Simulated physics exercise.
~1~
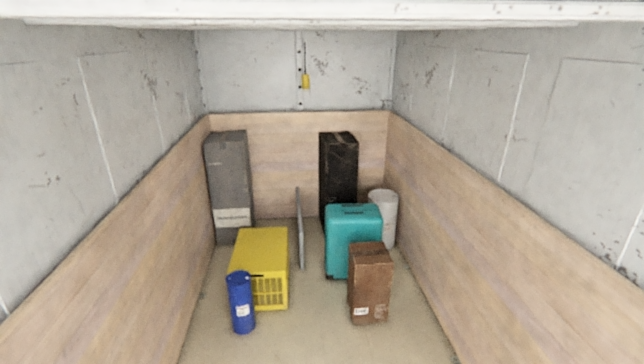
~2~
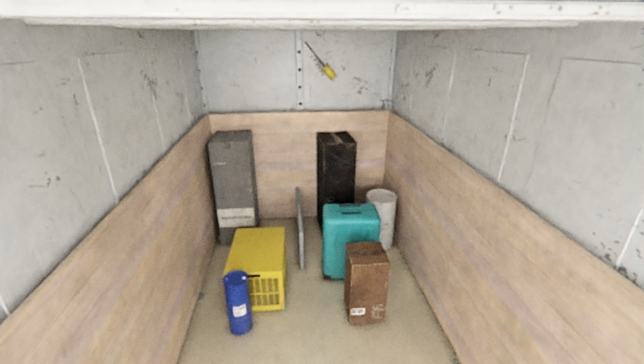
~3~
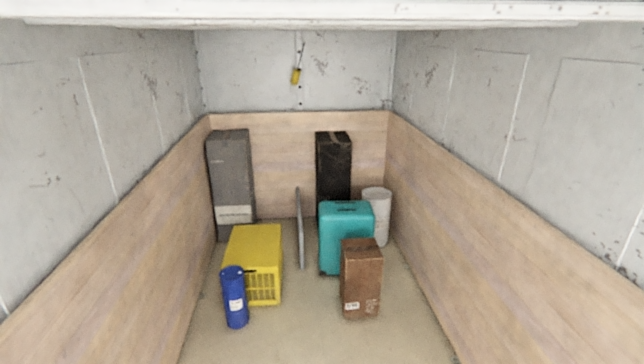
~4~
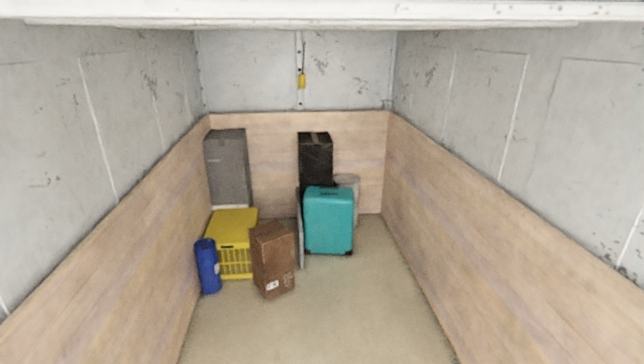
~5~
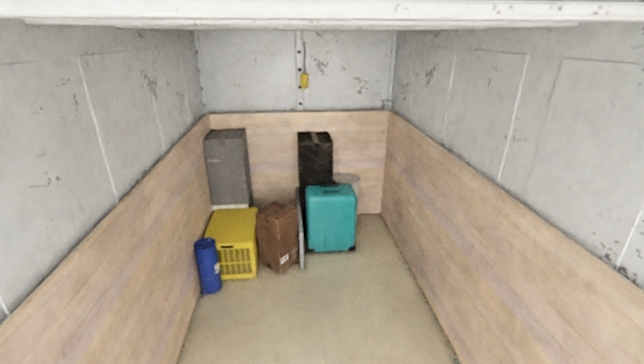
A brown box, turquoise case, yellow chest, blue canister and white drum shift slightly in a van's load bay, then slide left and towards the back wall, the brown box travelling farthest before moving farther back and ending upright between the yellow chest and turquoise case.
